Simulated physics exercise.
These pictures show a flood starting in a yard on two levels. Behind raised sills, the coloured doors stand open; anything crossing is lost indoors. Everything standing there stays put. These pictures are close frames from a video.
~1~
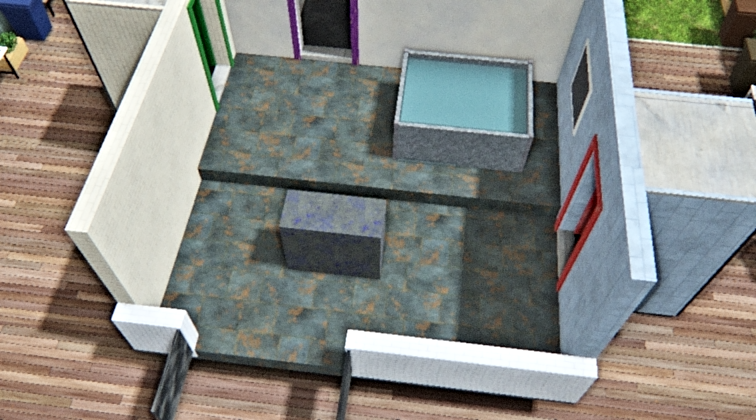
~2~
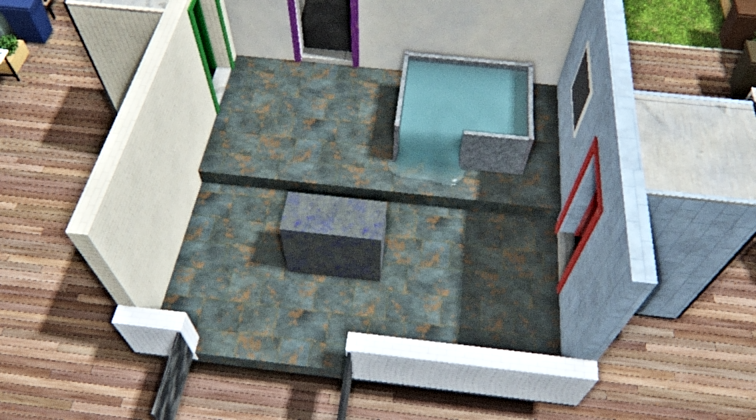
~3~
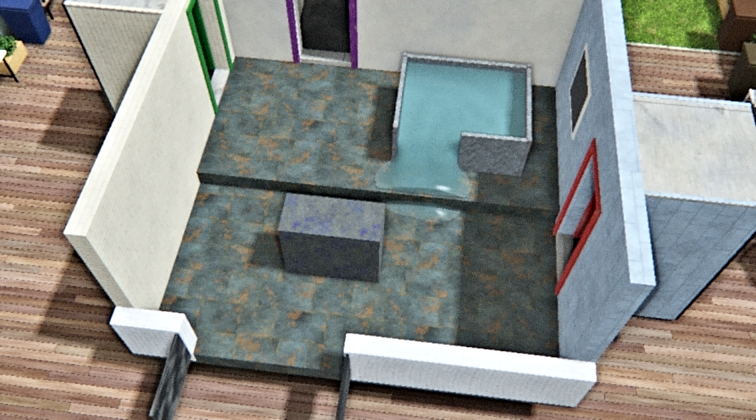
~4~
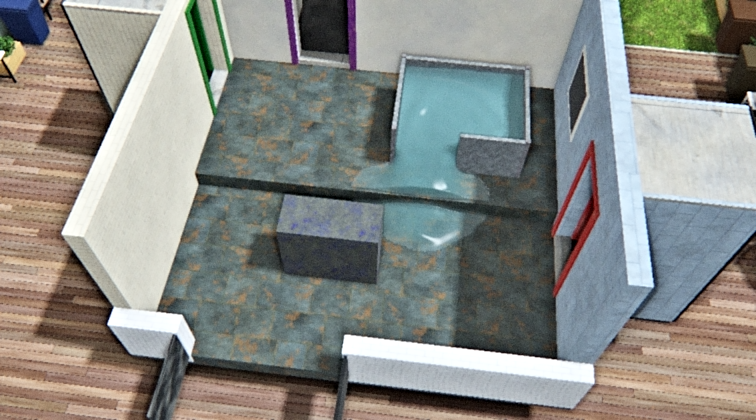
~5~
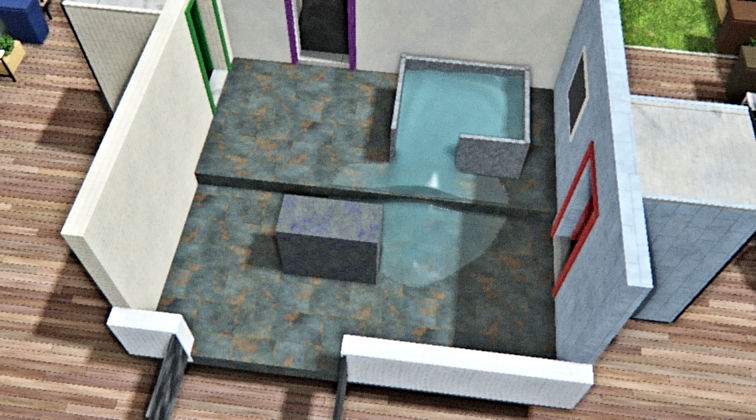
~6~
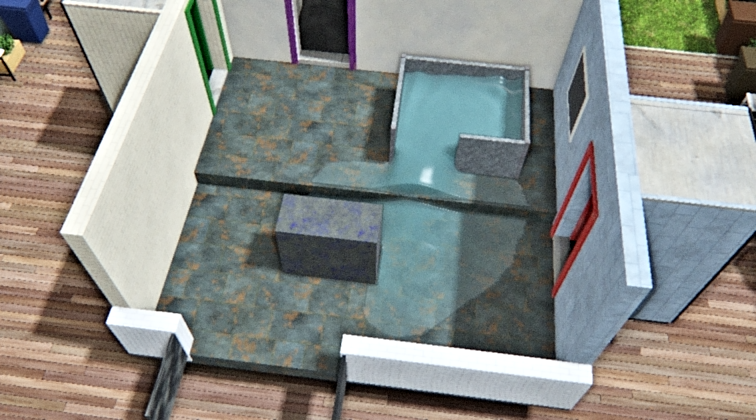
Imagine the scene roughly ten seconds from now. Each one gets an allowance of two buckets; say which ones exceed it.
Going through them: The purple door does not exceed it; the green door does not exceed it; the red door exceeds it.
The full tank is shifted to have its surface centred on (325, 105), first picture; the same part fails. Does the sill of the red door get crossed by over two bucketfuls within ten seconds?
Result for red: It doesn't reach it.
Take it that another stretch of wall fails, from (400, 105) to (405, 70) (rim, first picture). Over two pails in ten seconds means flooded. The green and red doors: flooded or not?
Well, the green door crosses the threshold, and the red door comes up short.
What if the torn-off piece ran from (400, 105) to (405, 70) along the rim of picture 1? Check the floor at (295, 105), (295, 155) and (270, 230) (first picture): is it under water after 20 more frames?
Respectively: Drenched, drenched and drenched.
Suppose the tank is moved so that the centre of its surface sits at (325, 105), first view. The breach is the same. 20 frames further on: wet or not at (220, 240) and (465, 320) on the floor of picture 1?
Result: Inundated; spared.
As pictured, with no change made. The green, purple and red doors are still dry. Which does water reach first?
From the pictures, my answer is the one in red.
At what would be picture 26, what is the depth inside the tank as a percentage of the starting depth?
I'd put it close to 30 in a hundred.
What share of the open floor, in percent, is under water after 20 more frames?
About 60 per cent.
A moment on, water covers 35 % of the floor; the purple door not reached, the green door not reached, the red door wet at the sill, nothing in.
Next, water covers 50 % of the floor; the purple door not reached, the green door not reached, the red door wet at the sill, nothing in.
Then, water covers 60 % of the floor; the purple door not reached, the green door not reached, the red door under two buckets in.
Later, water covers 60 % of the floor; the purple door not reached, the green door not reached, the red door over two buckets in.
In the end, water covers 60 % of the floor; the purple door not reached, the green door not reached, the red door over two buckets in.
